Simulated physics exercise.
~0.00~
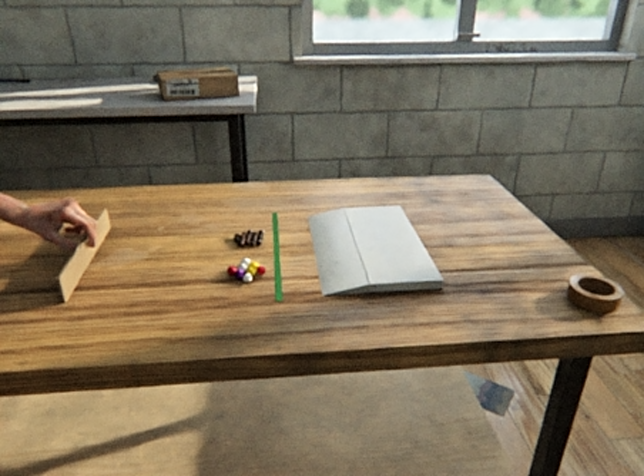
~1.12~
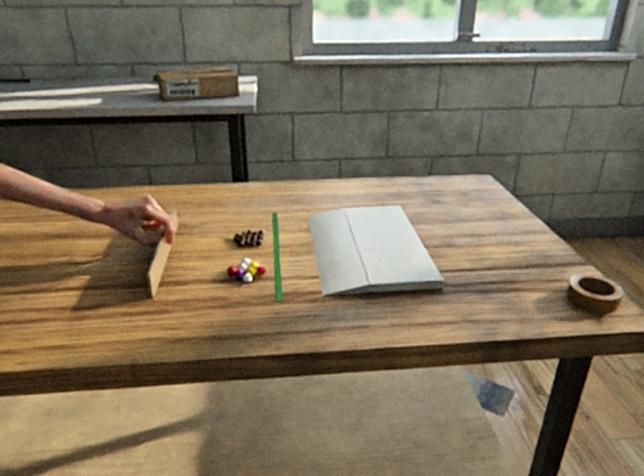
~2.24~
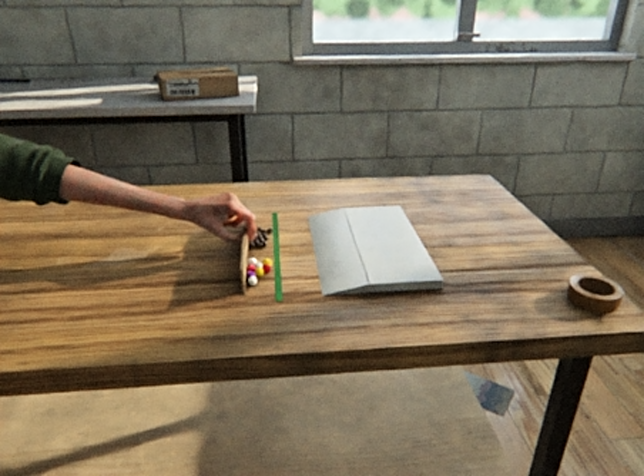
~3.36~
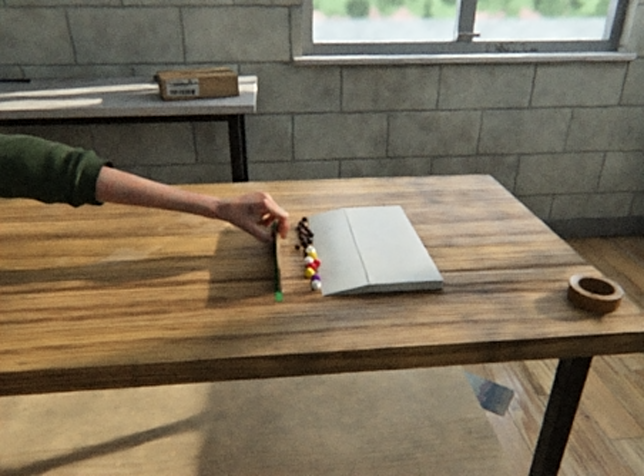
A hand holding an upright piece of card moves in from the left across a wooden table, seen from the front and slightly above in a room with a grey block wall and a window. Ahead lie a dark batch and, nearer, a batch of red, yellow and white pieces, then green tape and a pale grey ramp, with a tape roll at right. The card slides right, reaches both batches and pushes them towards the tape. It stops at the green line, while the pieces spread beyond it in a loose row. Both batches end short of the ramp, none past its top.
